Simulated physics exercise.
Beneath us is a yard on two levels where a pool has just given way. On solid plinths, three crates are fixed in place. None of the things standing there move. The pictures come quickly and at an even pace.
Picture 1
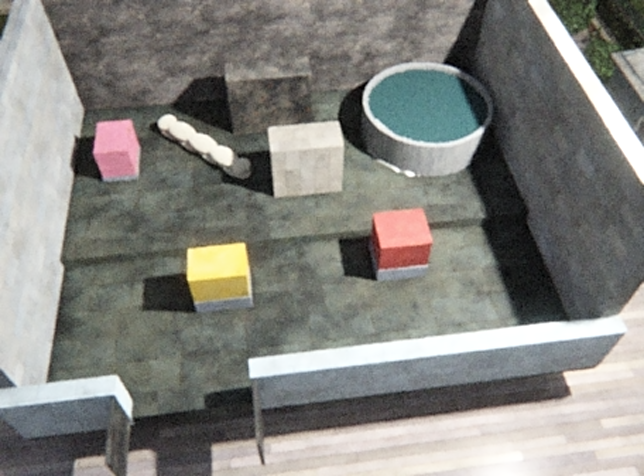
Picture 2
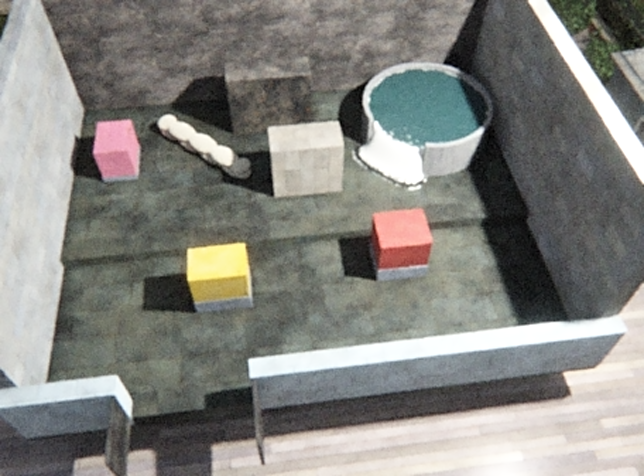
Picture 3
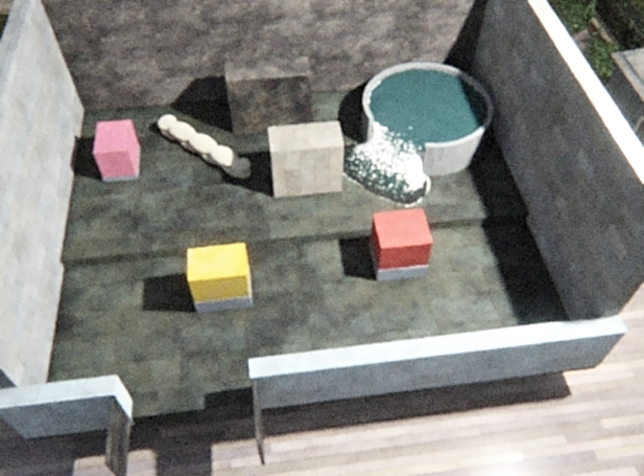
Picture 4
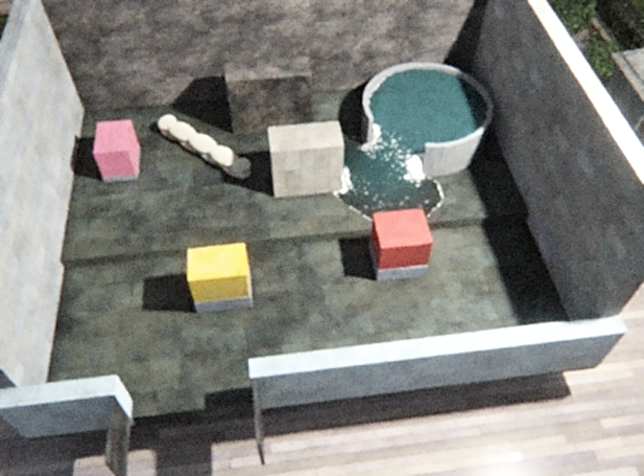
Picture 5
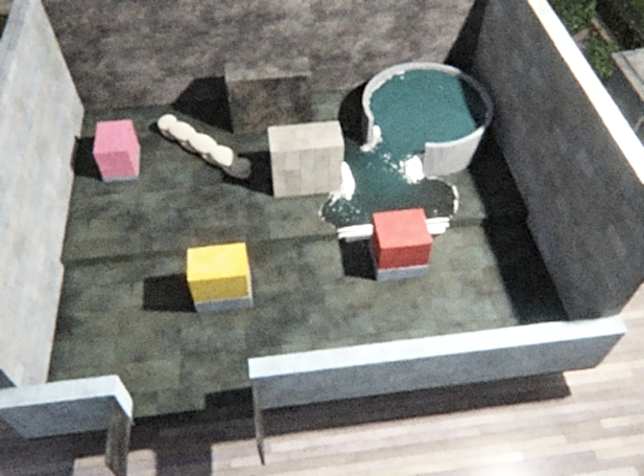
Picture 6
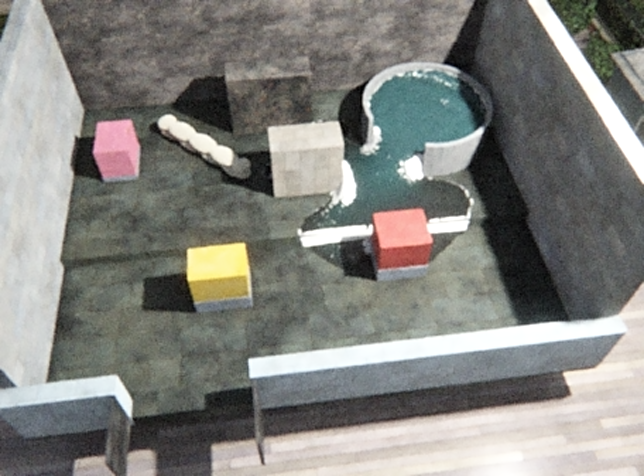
Water pours from a gap in the round pool and spreads around the red block.
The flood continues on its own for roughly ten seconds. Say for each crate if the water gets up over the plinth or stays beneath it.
At the pink crate the water stays beneath; at the red crate the water gets over; at the yellow crate the water stays beneath.
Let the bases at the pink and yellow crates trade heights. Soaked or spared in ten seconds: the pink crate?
Well, the pink one stays untouched then.
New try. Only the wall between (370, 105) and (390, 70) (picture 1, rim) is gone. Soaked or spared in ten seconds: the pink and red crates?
Log: Pink crate is doused; red crate stays clear.
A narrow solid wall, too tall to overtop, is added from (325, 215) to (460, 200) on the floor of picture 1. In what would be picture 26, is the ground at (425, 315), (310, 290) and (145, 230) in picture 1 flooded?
One by one: Spared, spared, soaked.
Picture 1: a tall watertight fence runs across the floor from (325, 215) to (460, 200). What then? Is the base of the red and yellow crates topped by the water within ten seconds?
Next, the red is never reached, but the yellow is never reached.
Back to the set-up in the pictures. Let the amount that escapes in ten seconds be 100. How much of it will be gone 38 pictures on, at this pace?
Share gone by then: About 65 %.
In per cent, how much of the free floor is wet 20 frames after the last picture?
By my count, 50 percent.
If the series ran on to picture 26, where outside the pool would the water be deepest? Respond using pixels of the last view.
Approximate pixel: (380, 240).
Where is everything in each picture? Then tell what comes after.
The first frame shows the round pool at (427, 105) is whole and still.
In the second frame, the front is at (358, 152), out from the gap at (392, 156).
In the third frame, water pours out at (392, 157) and has run to (411, 200).
In the fourth frame, the front is at a hidden place, out from the gap at (392, 158).
In the fifth frame, water pours out at (392, 157) and has run to (362, 245).
In the sixth frame, the front is at (343, 263), out from the gap at (392, 157).
A moment on, water covers 25 % of the floor; the pink crate not reached, the red crate water round its plinth, the yellow crate water round its plinth.
Next, water covers 40 % of the floor; the pink crate not reached, the red crate water round its plinth, the yellow crate water round its plinth.
Then, water covers 50 % of the floor; the pink crate not reached, the red crate water round its plinth, the yellow crate water round its plinth.
Later, water covers 70 % of the floor; the pink crate water round its plinth, the red crate water round its plinth, the yellow crate water round its plinth.
In the end, water covers 75 % of the floor; the pink crate stayed above the water, the red crate was topped, the yellow crate stayed above the water.
